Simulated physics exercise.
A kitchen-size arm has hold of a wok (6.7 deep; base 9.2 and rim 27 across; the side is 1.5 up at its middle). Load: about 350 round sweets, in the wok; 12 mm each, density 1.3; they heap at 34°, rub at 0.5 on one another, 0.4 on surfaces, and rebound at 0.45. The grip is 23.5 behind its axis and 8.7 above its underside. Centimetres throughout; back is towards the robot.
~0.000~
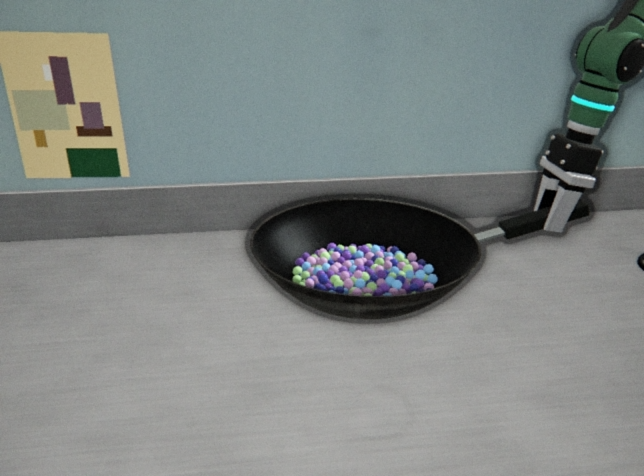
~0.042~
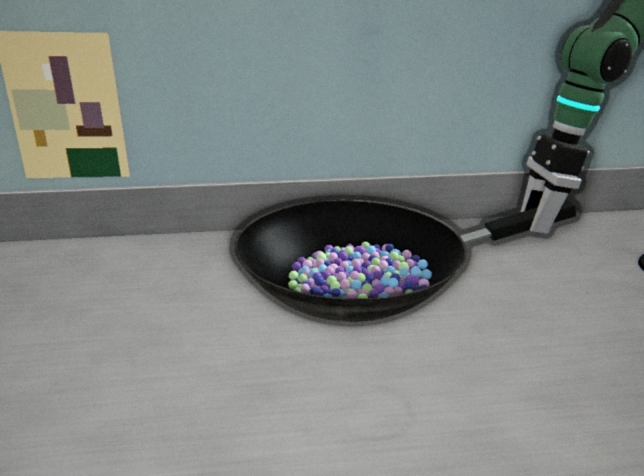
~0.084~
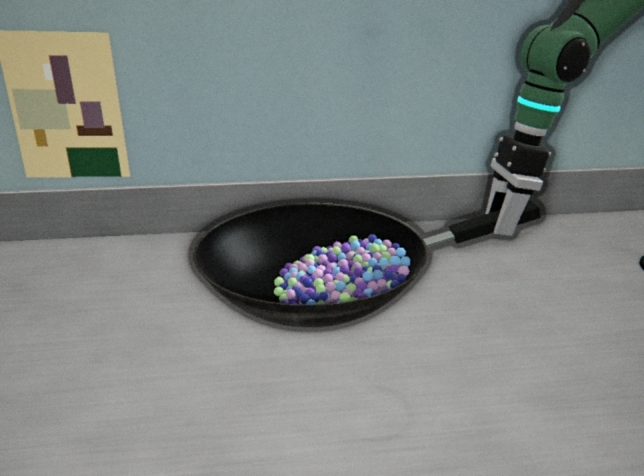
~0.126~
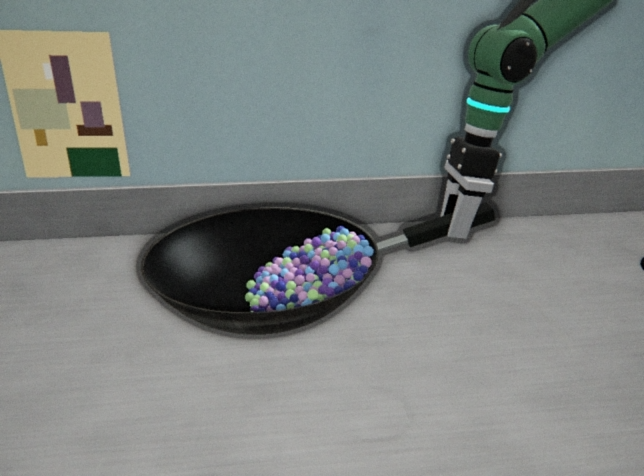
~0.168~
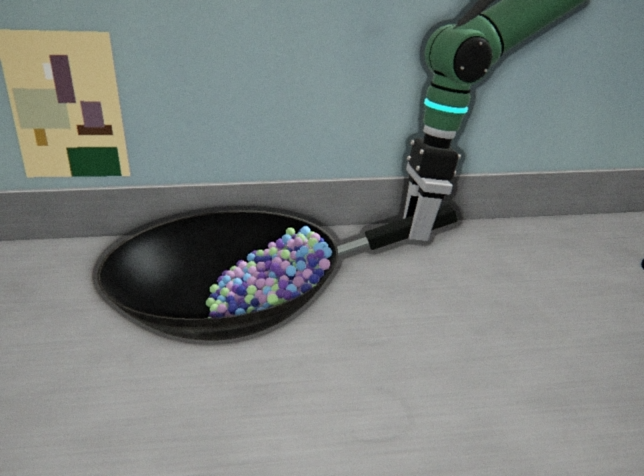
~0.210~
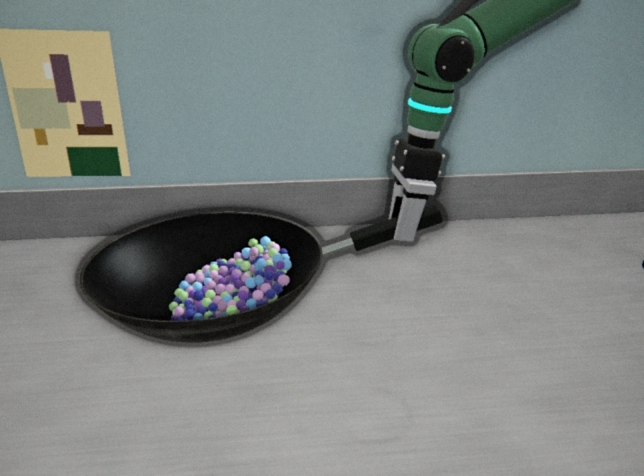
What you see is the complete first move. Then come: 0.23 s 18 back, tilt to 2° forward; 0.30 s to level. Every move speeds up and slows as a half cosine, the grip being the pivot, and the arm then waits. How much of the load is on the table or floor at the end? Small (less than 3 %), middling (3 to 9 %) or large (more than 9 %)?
Answer: Large; more than 9 % of the round sweets finish on the table or floor.
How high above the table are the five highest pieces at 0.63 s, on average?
Some 13 cm.
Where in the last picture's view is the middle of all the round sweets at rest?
Around (362, 281).
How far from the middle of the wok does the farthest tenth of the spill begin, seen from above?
Roughly 30 cm.
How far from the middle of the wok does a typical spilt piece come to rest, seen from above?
Roughly 18 cm.
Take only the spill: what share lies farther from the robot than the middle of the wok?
Some 100 per cent.
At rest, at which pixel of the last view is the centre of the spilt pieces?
Around (219, 355).
By 0.42 s, tilted 2° forward, highest piece 26 above the table; 257 in the wok, 95 in flight or on a rim.
By 0.63 s, level, highest piece 16 above the table; 301 in the wok, 34 on the table or floor, 17 in flight or on a rim.
By 0.94 s, level, highest piece 13 above the table; 301 in the wok, 51 on the table or floor.
By 1.99 s, level, highest piece 13 above the table; 301 in the wok, 51 on the table or floor.
Final count, 301 in the wok, 51 on the table or floor. That is 14 % on the table or floor.
